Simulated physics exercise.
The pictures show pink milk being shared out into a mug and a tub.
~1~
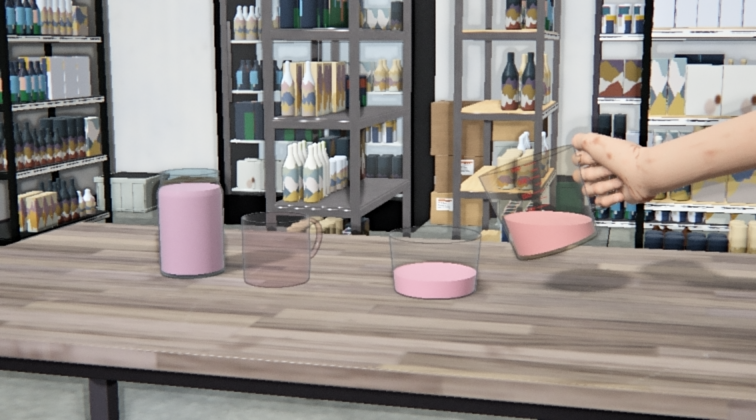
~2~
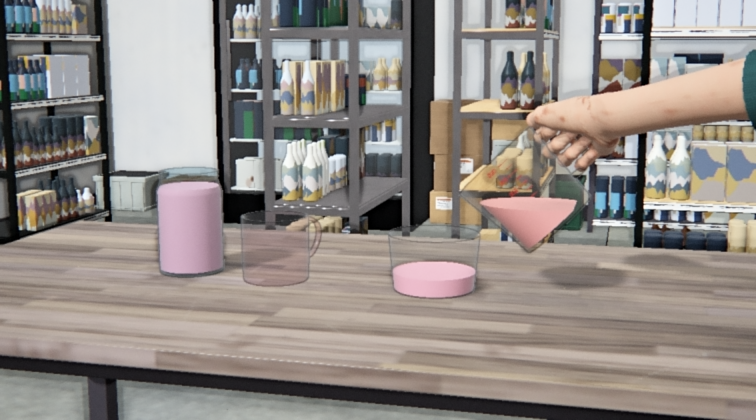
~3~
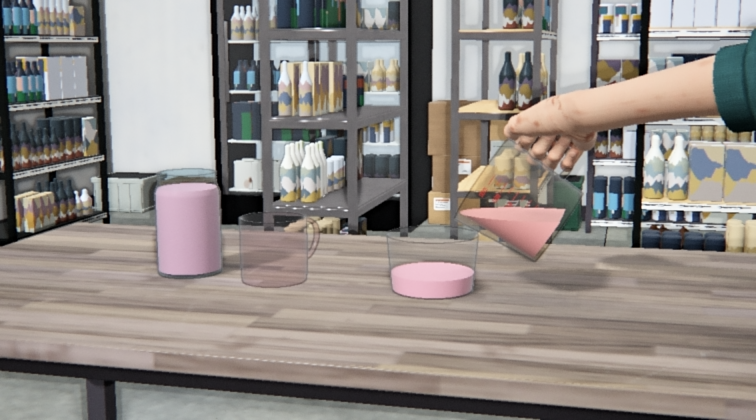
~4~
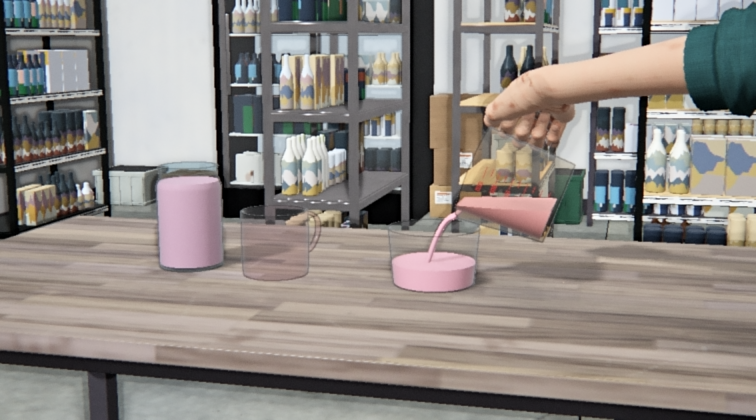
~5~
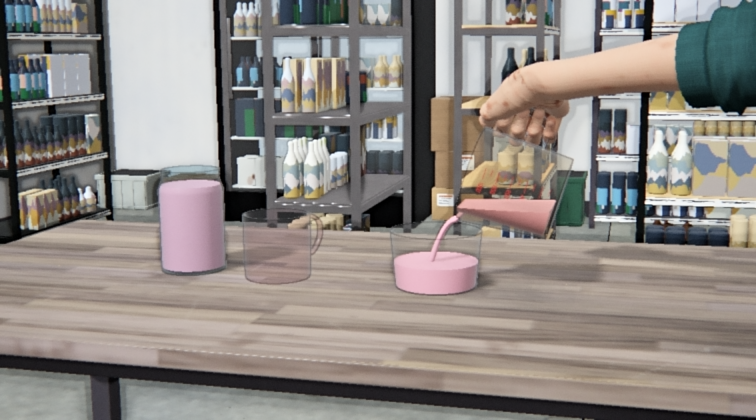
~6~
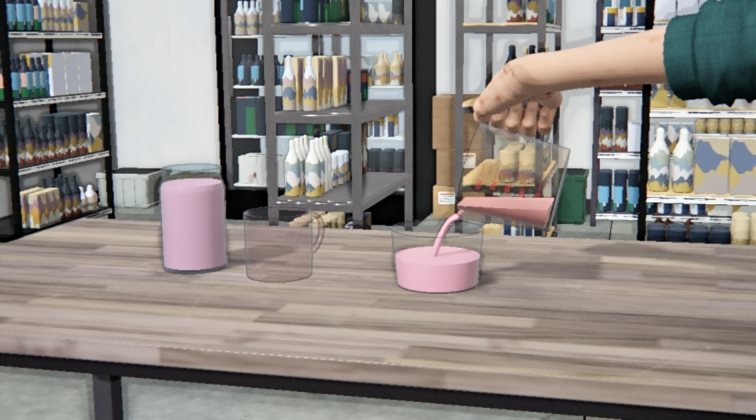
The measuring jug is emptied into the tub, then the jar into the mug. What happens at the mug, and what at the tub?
The mug overflows; the tub has room for it.
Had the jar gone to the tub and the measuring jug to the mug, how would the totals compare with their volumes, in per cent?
First 120 %, second 50 %.
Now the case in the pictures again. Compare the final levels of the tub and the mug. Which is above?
In the one on the left.
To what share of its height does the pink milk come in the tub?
Roughly 65 per cent.
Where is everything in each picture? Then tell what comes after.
A hand has the measuring jug; measuring jug (542, 201) about a quarter full; jar (191, 220) about three quarters full; tub (435, 261) about a quarter full; mug (276, 246) empty, in the first picture.
The measuring jug is tipped; measuring jug (526, 189) tipped 45° with all of its load; tub about a quarter full, surface at (434, 271), in the second picture.
The measuring jug is tipped; measuring jug (518, 200) tipped 55° with all of its load; tub (432, 261) about a quarter full, in the third picture.
The stream is running; measuring jug (513, 185) tipped 70° with about three quarters of its load; tub about a third full, surface at (434, 262), in the fourth picture.
The stream is running; measuring jug (513, 184) tipped 75° with about two thirds of its load; mug (277, 243) empty, in the fifth picture.
The stream is running; measuring jug (511, 178) tipped 75° with about half of its load; jar about three quarters full, surface at (192, 183); tub about half full, surface at (437, 256); mug (279, 241) empty, in the sixth picture.
Shortly, the tub is about half full.
Then, the tub is about two thirds full.
At the finish, the mug is full to the brim, some went over its rim; the tub is about two thirds full.
